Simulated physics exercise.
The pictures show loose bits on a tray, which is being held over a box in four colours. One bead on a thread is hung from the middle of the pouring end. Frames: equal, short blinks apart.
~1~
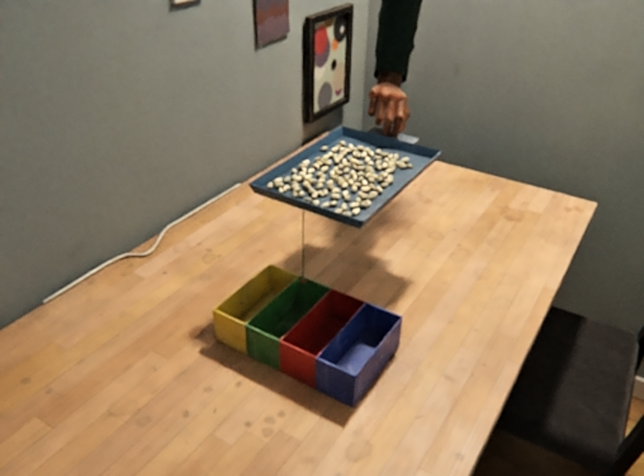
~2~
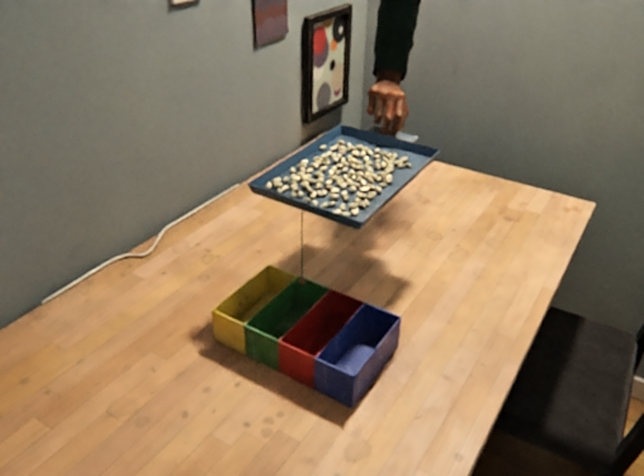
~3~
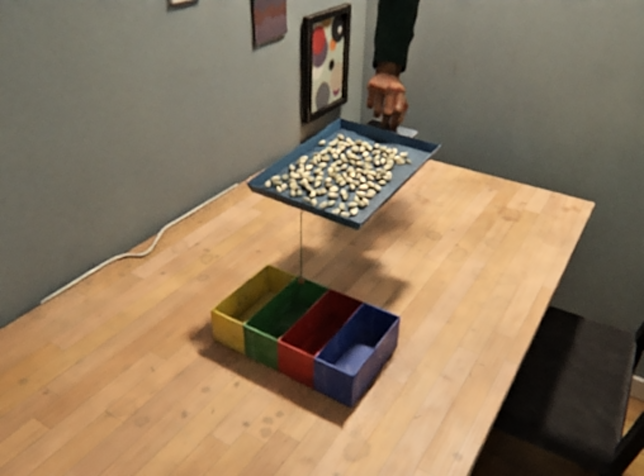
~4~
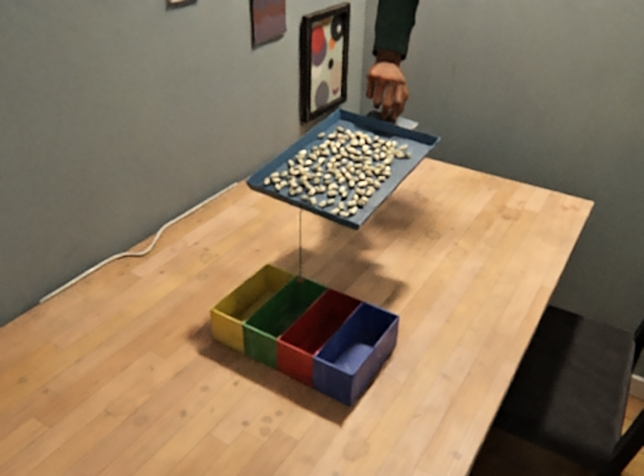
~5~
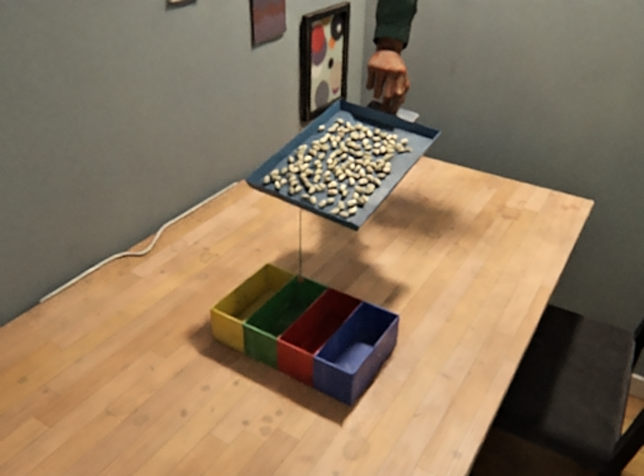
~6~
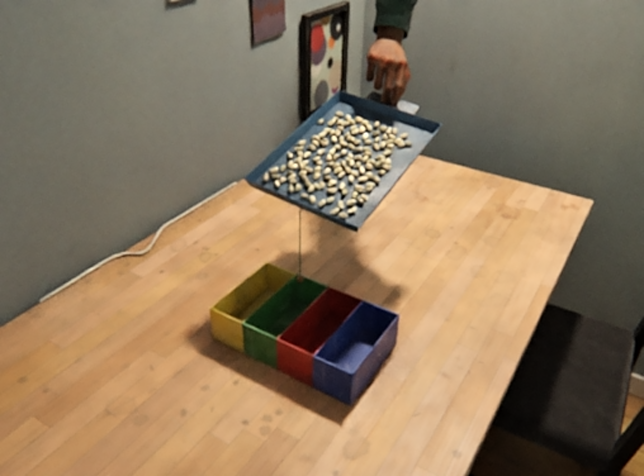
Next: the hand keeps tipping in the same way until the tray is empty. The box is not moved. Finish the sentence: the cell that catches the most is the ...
... Red cell.
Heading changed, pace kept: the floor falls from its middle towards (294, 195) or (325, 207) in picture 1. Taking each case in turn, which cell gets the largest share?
Try 1 - the cell in yellow; try 2 - red.
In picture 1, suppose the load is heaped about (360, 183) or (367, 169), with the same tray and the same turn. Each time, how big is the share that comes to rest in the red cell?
Try 1: 60 %; try 2: 60 %.
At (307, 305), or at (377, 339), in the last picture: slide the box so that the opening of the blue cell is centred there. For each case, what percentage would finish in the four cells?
Well, you'd get about 20 per cent and then about 100 per cent.
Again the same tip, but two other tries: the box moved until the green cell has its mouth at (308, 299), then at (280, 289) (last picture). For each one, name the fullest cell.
With the first placing it's red, with the second it's the blue one.
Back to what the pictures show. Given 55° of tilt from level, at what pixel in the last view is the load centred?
Close to (338, 197).
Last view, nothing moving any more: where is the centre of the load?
Centre at rest: Close to (333, 345).
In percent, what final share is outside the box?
Close to 0 %, give or take.
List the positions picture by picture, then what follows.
The first frame shows corners of the pouring end (254, 183) and (361, 218), level; middle of the load (338, 173), white beans; bead on its thread (303, 281); yellow cell (230, 329); green cell (263, 345); red cell (298, 361); blue cell (335, 379).
The second frame shows corners of the pouring end (252, 183) and (360, 219), level; middle of the load (337, 173).
The third frame shows corners of the pouring end (251, 182) and (359, 220), tipped barely, lowest at the right corner; middle of the load (336, 170).
The fourth frame shows corners of the pouring end (250, 180) and (358, 221), tipped a little, lowest at the right corner; middle of the load (336, 165).
The fifth frame shows corners of the pouring end (250, 179) and (358, 222), tipped a little, lowest at the right corner; middle of the load (336, 161).
The sixth frame shows corners of the pouring end (249, 178) and (357, 223), tipped a little, lowest at the right corner; middle of the load (335, 157); yellow cell (227, 328); green cell (260, 343); red cell (295, 360); blue cell (332, 377).
Just after the last frame, tray tipped steeply; almost all on the tray; just a few falling or outside the box.
A moment on, tray tipped right over; the larger part on the tray; about a tenth in the blue cell; about a tenth in the red cell; just a few in the green cell; about a tenth falling or outside the box.
Further on, tray tipped past a quarter turn; roughly half in the red cell; roughly a quarter in the blue cell; about a tenth in the green cell; just a few falling or outside the box.
When it is over, tray tipped past a quarter turn; roughly half in the red cell; roughly a quarter in the blue cell; about a tenth in the green cell; not one in the yellow cell; just a few outside the box.
